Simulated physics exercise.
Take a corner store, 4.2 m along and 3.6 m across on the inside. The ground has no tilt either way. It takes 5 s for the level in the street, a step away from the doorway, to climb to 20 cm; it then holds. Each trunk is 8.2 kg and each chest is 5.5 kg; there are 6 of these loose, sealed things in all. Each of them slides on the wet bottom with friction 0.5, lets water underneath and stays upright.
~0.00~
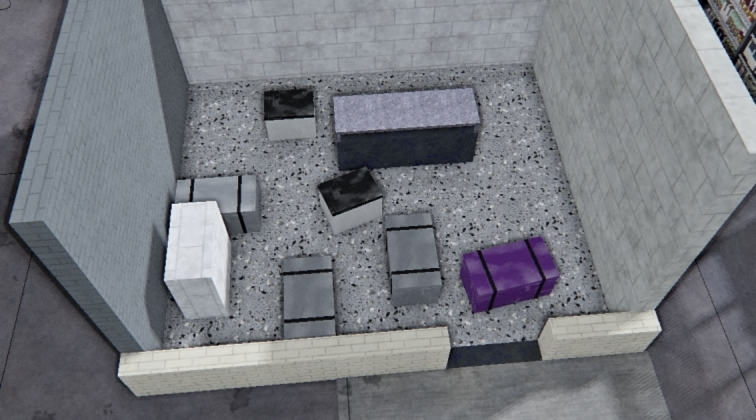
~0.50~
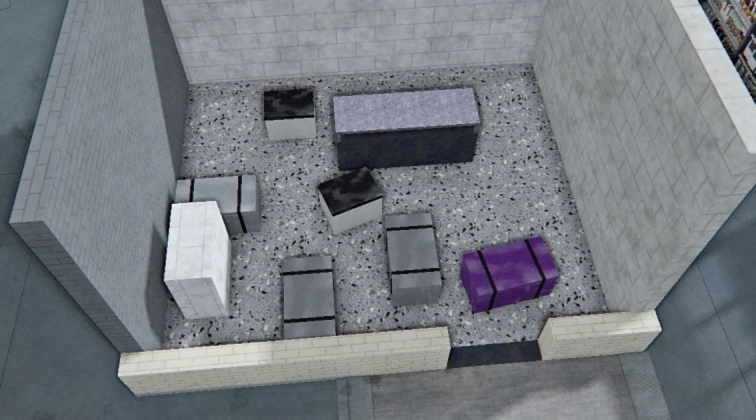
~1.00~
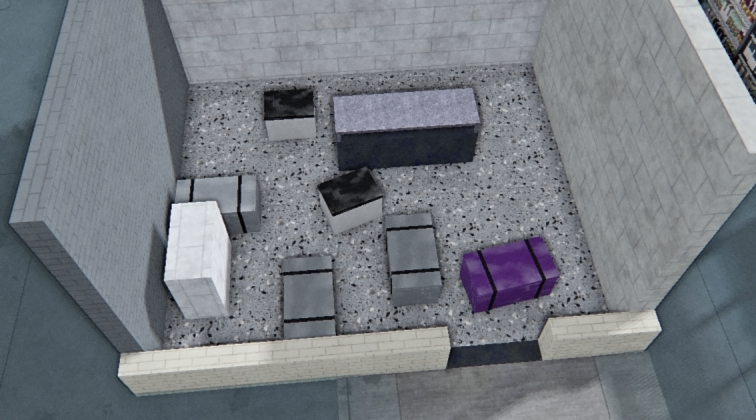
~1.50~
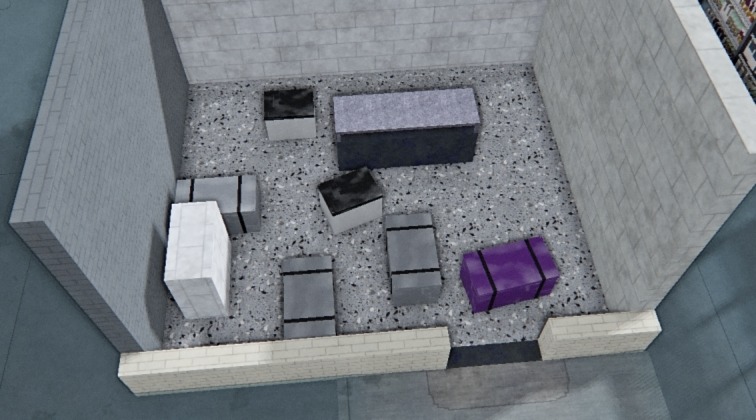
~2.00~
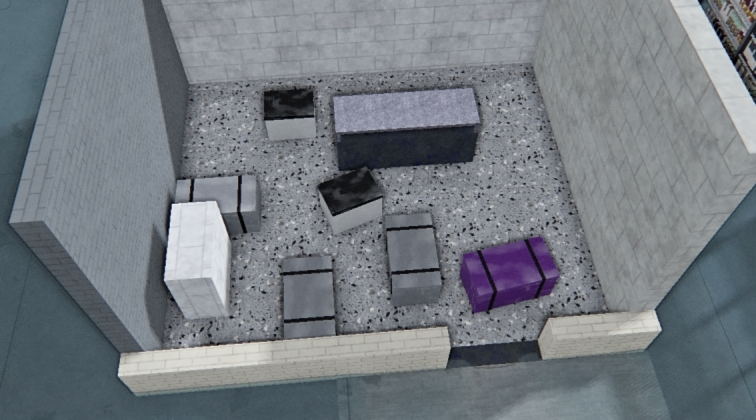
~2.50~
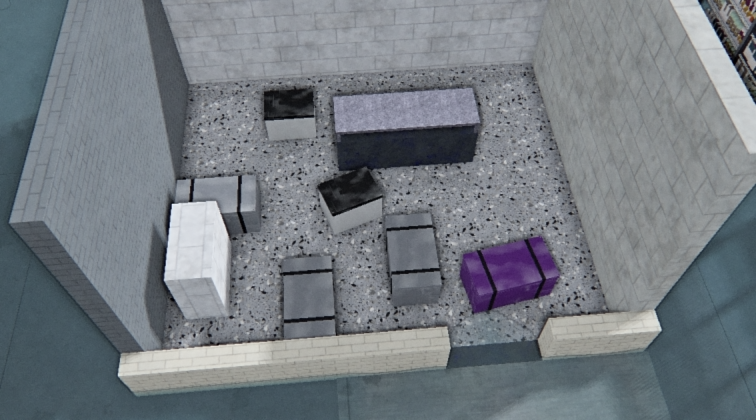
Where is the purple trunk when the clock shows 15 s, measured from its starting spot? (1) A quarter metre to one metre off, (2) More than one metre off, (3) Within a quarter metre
(2) More than one metre off.
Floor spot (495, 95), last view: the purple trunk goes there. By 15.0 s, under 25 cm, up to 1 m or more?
Result: It drifts a great deal.
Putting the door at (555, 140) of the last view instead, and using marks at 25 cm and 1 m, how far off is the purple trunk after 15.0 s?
Well, the purple trunk scoots a little.
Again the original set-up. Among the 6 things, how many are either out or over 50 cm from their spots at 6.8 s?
By that time the total stands at 2.
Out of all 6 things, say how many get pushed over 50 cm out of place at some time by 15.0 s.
The tally stands at 5.
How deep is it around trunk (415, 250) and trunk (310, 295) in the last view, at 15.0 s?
Close to 6 and 7 centimetres.
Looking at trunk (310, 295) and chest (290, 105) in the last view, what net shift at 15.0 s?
First 140 cm, then 140 cm.
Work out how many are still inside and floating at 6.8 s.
Answer: 1.
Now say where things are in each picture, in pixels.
The purple trunk at (511, 265), on the bottom; 0.0 m2 under water; 0 of 6 have shifted, in the first picture.
The purple trunk at (511, 265) rests on the ground; 0.0 m2 under water; 0 of 6 have shifted, in the second picture.
The purple trunk at (511, 265), on the bottom; water covers 0.0 m2; 0 of 6 have shifted, in the third picture.
The purple trunk at (511, 265) rests on the ground; water covers 0.0 m2; 0 of 6 have shifted, in the fourth picture.
The purple trunk at (511, 265), on the bottom; water covers 0.0 m2; 0 of 6 have shifted, in the fifth picture.
The purple trunk at (511, 265) rests on the ground; 0.2 m2 under water; 0 of 6 have shifted, in the sixth picture.
After 3.5 s the purple trunk is near (508, 245), 0.2 m from its start, aground; 0 afloat.
After 6.8 s the purple trunk is near (502, 63), 2.7 m from its start, afloat; 1 afloat.
After 11.0 s the purple trunk is near (295, 97), 3.0 m from its start, afloat; 6 afloat.
After 15.0 s the purple trunk is near (277, 154), 2.6 m from its start, afloat; 6 afloat.
